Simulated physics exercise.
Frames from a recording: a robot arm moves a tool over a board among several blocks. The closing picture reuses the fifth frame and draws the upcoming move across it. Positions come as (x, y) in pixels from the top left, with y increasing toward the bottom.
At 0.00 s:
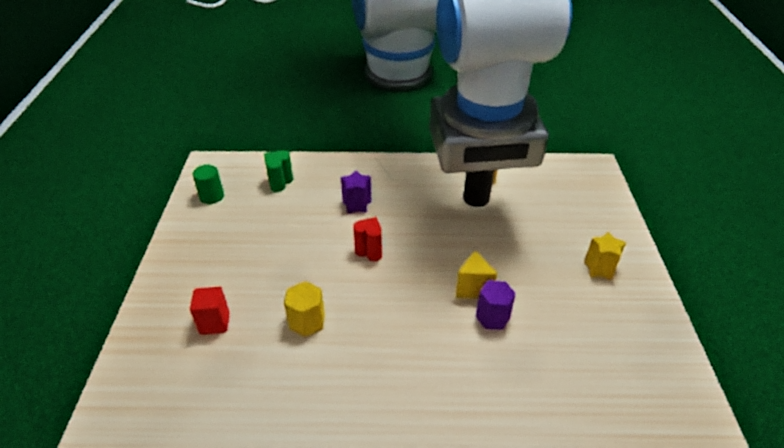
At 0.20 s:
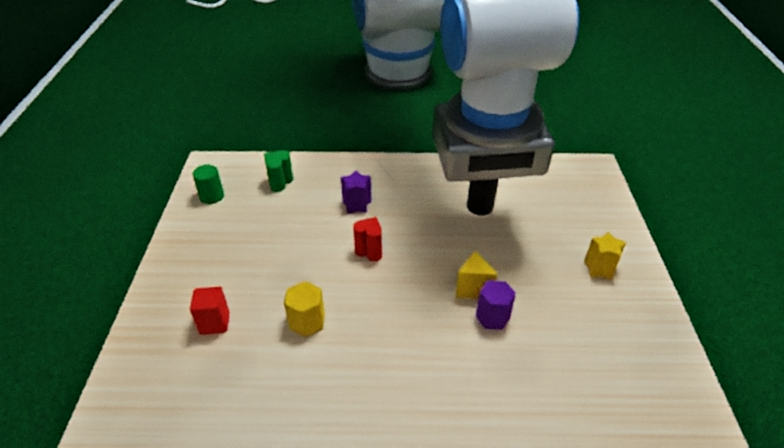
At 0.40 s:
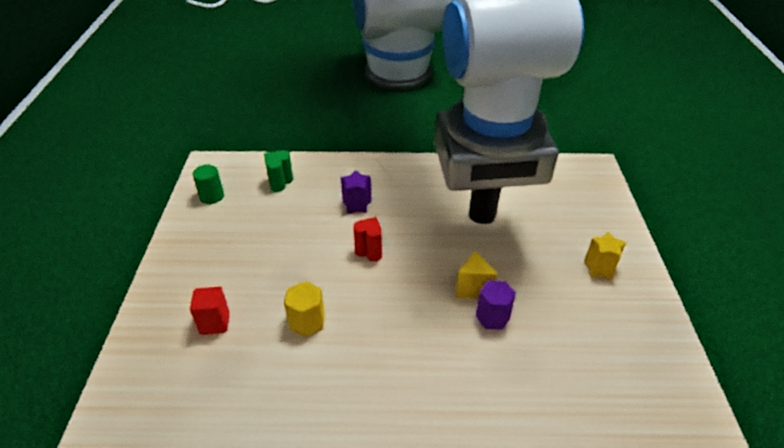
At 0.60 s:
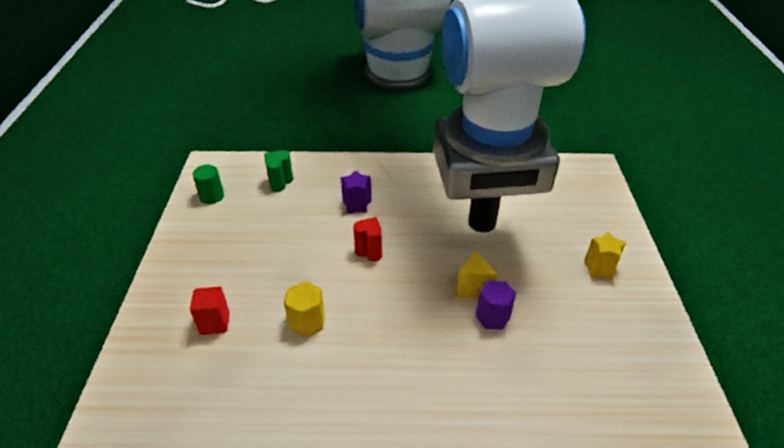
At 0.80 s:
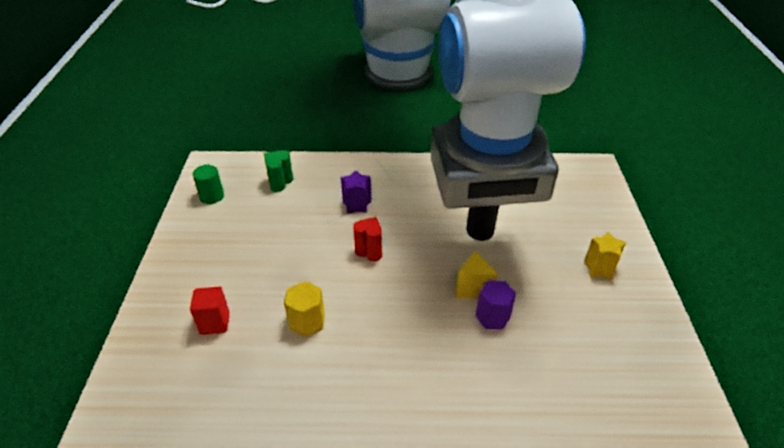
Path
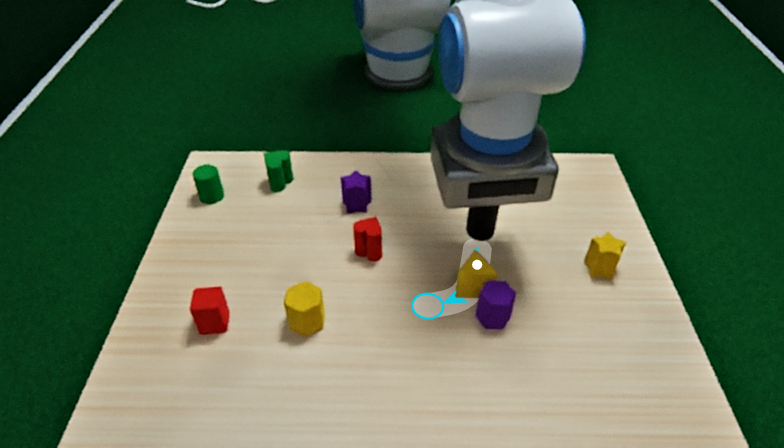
A white and blue robot arm holds a short black tool over a pale wooden board on a green floor, seen from above and in front by a still camera. Green, purple and red blocks sit toward the left and middle, with a yellow triangle touching a purple hexagon right of centre and a yellow star farther right. The arm eases the tool slightly right, then slowly nearer the triangle, while every block stays still.
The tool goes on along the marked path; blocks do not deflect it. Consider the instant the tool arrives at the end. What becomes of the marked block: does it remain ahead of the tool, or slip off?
The marked block won't stay at the front of the tool.
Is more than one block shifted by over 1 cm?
Final answer: No.
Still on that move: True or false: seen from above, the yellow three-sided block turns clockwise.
The statement is false.
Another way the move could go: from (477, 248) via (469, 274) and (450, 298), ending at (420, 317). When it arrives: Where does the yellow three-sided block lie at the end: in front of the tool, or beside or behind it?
At that point it is off to one side or behind.
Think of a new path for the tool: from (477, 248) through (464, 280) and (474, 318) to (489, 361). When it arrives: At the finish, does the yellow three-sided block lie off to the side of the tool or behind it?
No
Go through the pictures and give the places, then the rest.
The first picture shows lower end of the tool (476, 199), tops of blocks, yellow three-sided block (477, 265), purple hexagonal block (498, 292).
The second picture shows tool (480, 207), blocks as before.
The third picture shows tool (482, 215), blocks as before.
The fourth picture shows tool (482, 223), blocks as before.
The fifth picture shows tool (480, 231), yellow three-sided block (477, 265), purple hexagonal block (498, 292).
The drawn path runs from (477, 248) via (474, 273) and (461, 297), ending at (428, 306); the dot is on the yellow three-sided block.
What follows on the original path. One third of the way, tool (477, 256); yellow three-sided block (476, 272), turned 15° anticlockwise.
Two thirds of the way, tool (462, 280); yellow three-sided block (466, 294), turned 70° anticlockwise.
At the end, tool (429, 289); yellow three-sided block (464, 298), turned 75° anticlockwise; purple hexagonal block not moved.
